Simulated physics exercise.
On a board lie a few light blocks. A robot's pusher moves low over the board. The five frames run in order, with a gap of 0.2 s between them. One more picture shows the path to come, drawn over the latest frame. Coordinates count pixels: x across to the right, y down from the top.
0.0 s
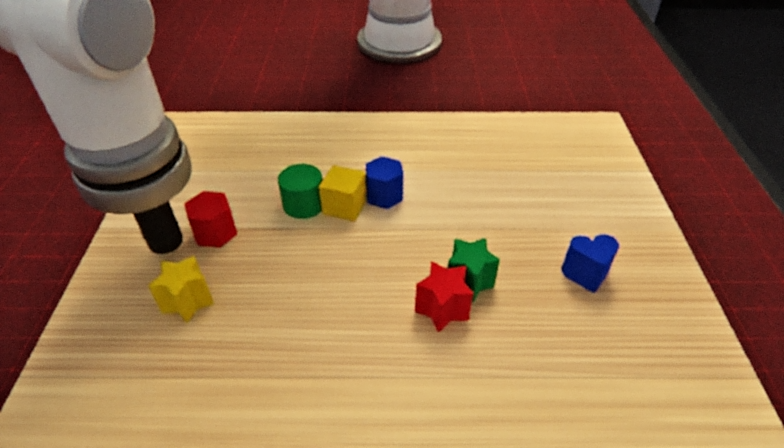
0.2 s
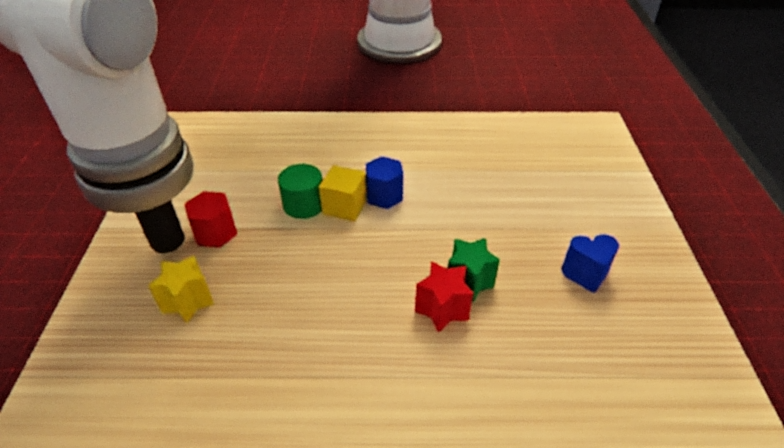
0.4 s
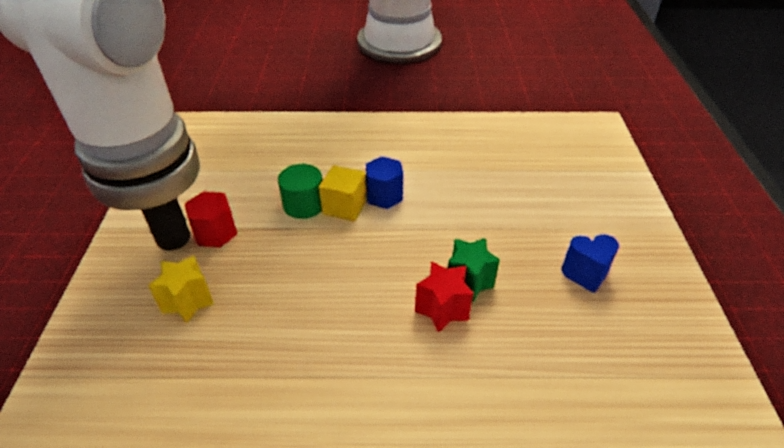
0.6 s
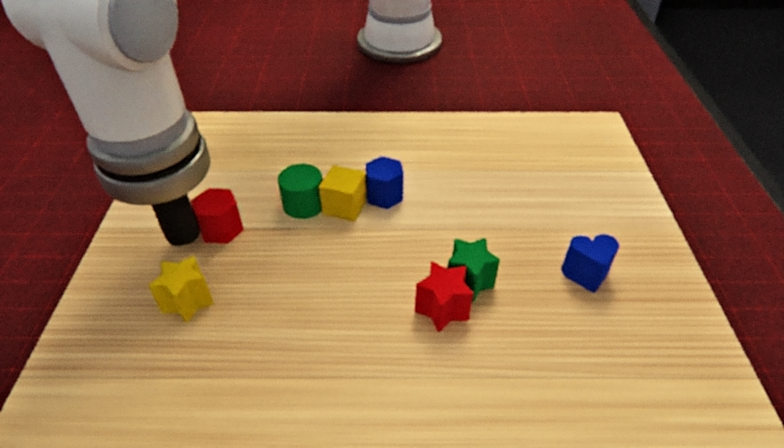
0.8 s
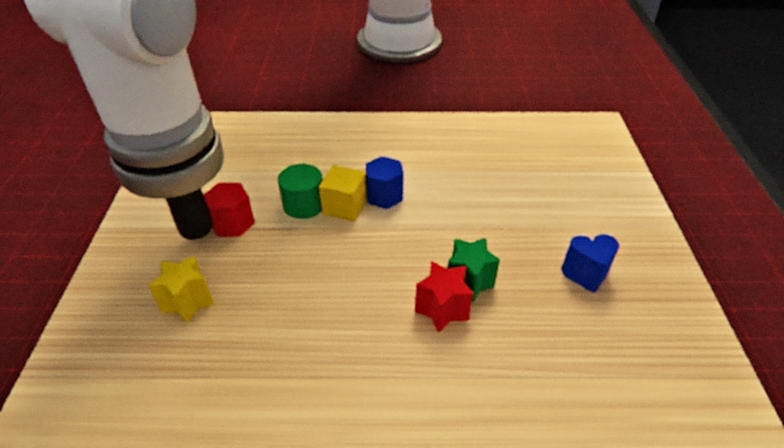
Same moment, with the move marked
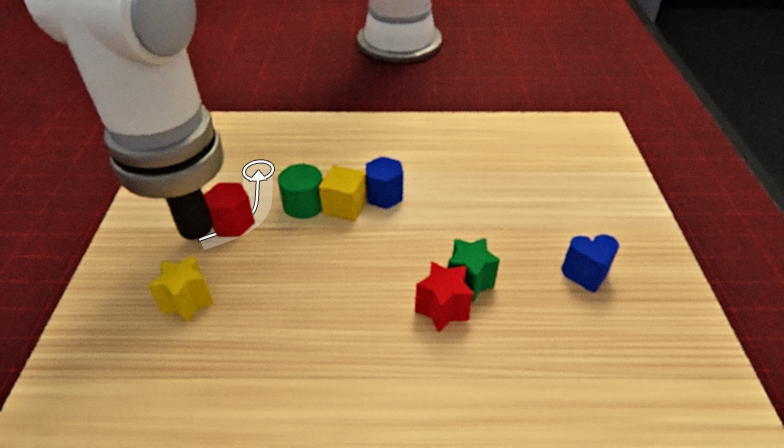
The robot's black pusher starts low at the left of a wooden board, between a yellow star block and a red six-sided block, and edges right. It then nudges the red block a short way right and slightly up toward the green cylinder, while the other blocks stay still.
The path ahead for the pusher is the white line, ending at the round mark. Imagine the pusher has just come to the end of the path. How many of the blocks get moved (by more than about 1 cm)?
Total: Two.
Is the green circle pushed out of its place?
Final answer: Yes.
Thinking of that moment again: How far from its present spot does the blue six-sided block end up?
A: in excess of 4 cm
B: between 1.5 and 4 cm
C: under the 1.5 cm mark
Option C.
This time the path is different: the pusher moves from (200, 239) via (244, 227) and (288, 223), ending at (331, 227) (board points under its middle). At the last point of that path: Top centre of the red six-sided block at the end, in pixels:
It should be at (263, 171) by then.
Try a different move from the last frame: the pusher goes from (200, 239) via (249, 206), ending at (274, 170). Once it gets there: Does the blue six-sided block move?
Final answer: No.
Drawn move, from (200, 239) over (242, 223) and (257, 196) to (258, 170).
What follows on the original path. One third of the way, pusher at (239, 213); red six-sided block at (260, 175), turned 30° anticlockwise.
Two thirds of the way, pusher at (255, 185); red six-sided block at (276, 150), turned 15° anticlockwise; green circle at (309, 169); yellow square at (345, 180).
At the end, pusher at (256, 160); yellow star block still; red six-sided block at (287, 135), turned 35° clockwise; green circle at (309, 169); yellow square at (345, 180); blue six-sided block still.
